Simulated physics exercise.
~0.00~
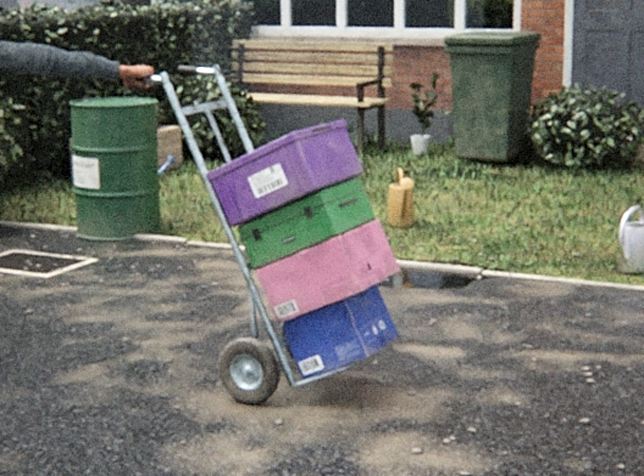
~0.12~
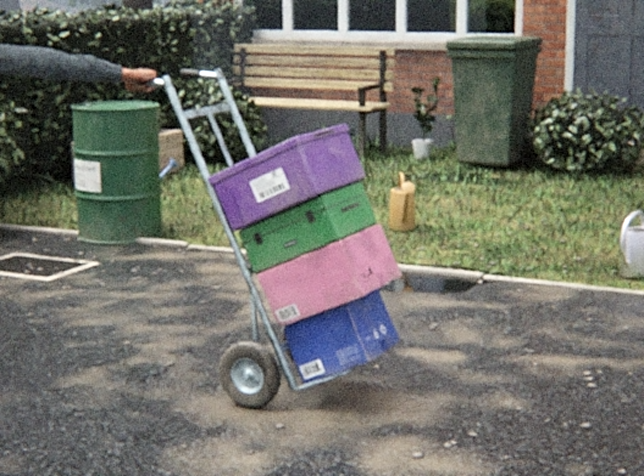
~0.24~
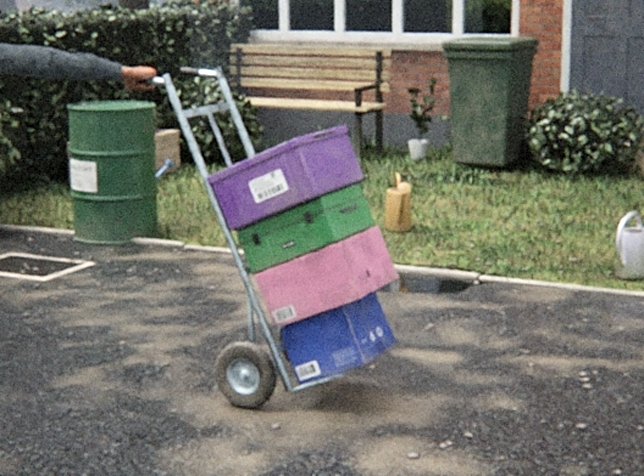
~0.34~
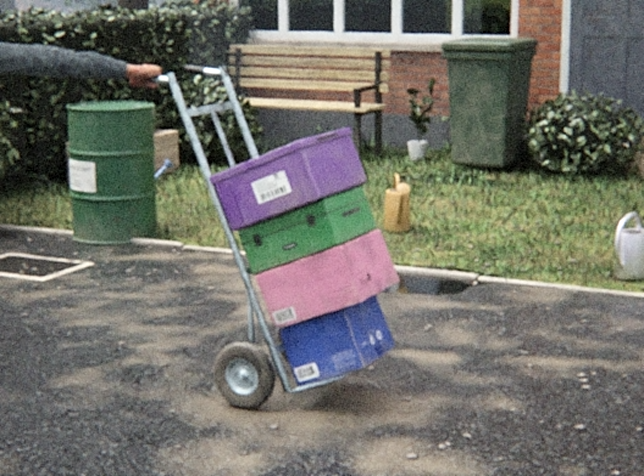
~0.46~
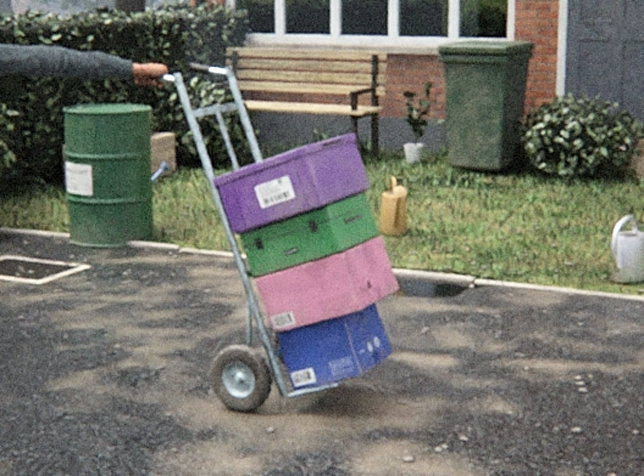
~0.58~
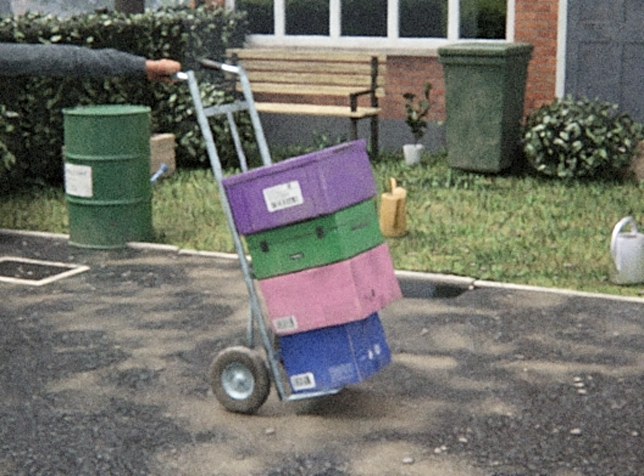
An arm gripping a sack truck stacked with purple, green, pink and blue boxes, slowly tilting it more upright on tarmac.
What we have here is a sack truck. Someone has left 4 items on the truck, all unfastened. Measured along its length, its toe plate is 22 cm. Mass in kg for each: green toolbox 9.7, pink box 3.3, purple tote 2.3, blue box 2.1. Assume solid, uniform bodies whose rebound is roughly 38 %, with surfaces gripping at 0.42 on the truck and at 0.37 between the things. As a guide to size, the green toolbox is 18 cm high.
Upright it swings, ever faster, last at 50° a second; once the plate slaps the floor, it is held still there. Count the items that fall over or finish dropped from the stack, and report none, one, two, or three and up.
Count: Three or more.
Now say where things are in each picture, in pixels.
The first picture shows leaning back 25°; green toolbox (307, 223); pink box (329, 271).
The second picture shows leaning back 25°; purple tote (290, 178); blue box (342, 334).
The third picture shows leaning back 24°; purple tote (288, 178); blue box (338, 336).
The fourth picture shows leaning back 23°; purple tote (291, 180); blue box (337, 338).
The fifth picture shows leaning back 20°; purple tote (294, 184); blue box (335, 344).
The sixth picture shows leaning back 17°; green toolbox (315, 239); pink box (331, 289).
After 1.68 s, truck upright; green toolbox tipped 30° from how it sat near (420, 280); pink box tipped 30° from how it sat near (396, 323); purple tote tipped 30° from how it sat.
After 2.08 s, truck upright; green toolbox, pink box and purple tote now dropped from the stack; blue box on its side.
At rest (3.2 s), dropped from the stack, green toolbox, pink box and purple tote; tipped over on the truck, blue box. Seen from the same camera at the end, pink box near (460, 372).
